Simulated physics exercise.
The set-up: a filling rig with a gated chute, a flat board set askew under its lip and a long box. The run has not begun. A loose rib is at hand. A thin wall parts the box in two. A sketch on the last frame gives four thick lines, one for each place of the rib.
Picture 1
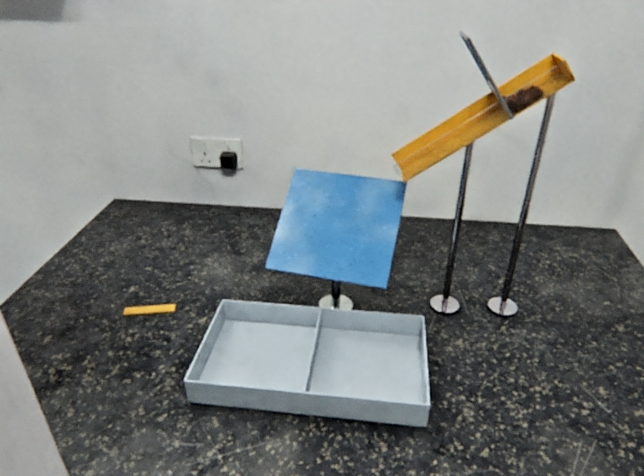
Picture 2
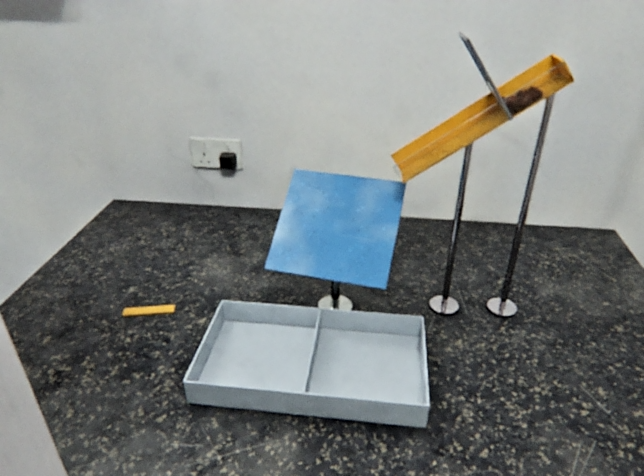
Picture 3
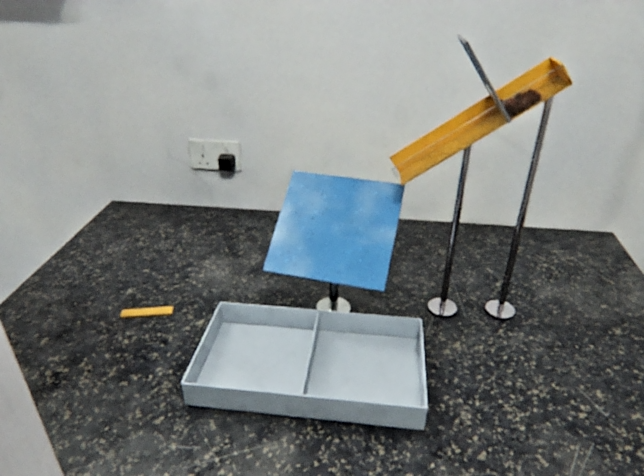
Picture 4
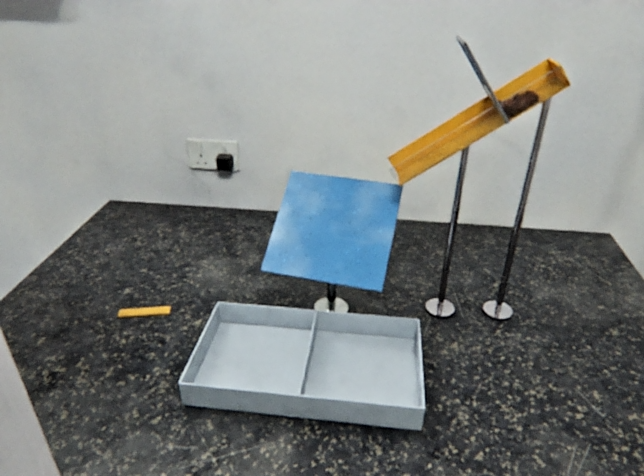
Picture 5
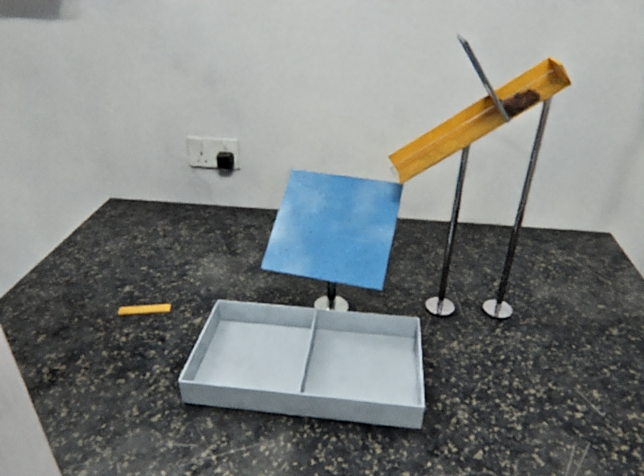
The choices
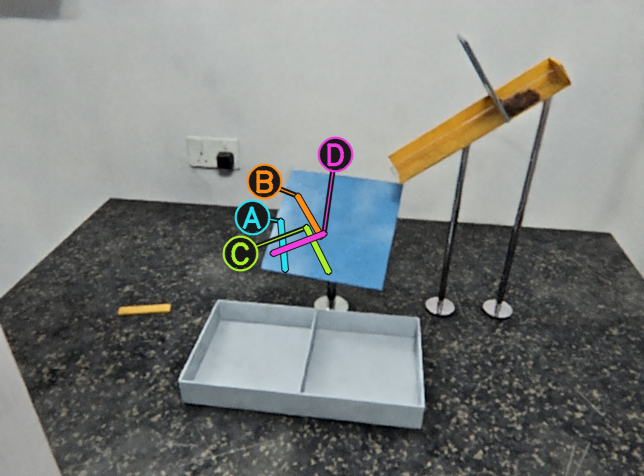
On a speckled dark worktop, a yellow chute holding brown load behind a gate stands still above a tilted blue board and divided box.
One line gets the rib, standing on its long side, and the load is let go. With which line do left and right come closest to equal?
Take B.
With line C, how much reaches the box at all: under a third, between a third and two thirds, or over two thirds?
Line C gives over two thirds.
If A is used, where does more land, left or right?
More lands on the left.
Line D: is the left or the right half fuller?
The left half.
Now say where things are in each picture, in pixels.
Load behind the gate at (519, 102), allspice berries; lip of the chute at (403, 176), sloping fairly steeply, in the first frame.
Middle of the board at (337, 224), tilted fairly steeply; middle of its low edge at (323, 279); of its high edge at (349, 175), in the second frame.
Front corners of the box at (182, 383) and (427, 408); front end of its middle wall at (301, 395); gate still shut at (492, 93), in the third frame.
Middle of the load at (514, 106); lip at (399, 179), in the fourth frame.
Middle of the load at (515, 105); lip at (399, 178), in the fifth frame.
On the marked copy, line A from (280, 221) to (285, 269); line B from (297, 196) to (320, 236); line C from (306, 227) to (328, 271); line D from (323, 233) to (273, 253).
With A, of what is caught, nearly all in the left half, a stray few in the right.
With B, of what is caught, about half in the left half, about half in the right.
With C, of what is caught, a small part in the left half, nearly all in the right.
With D, of what is caught, nearly all in the left half, a small part in the right.
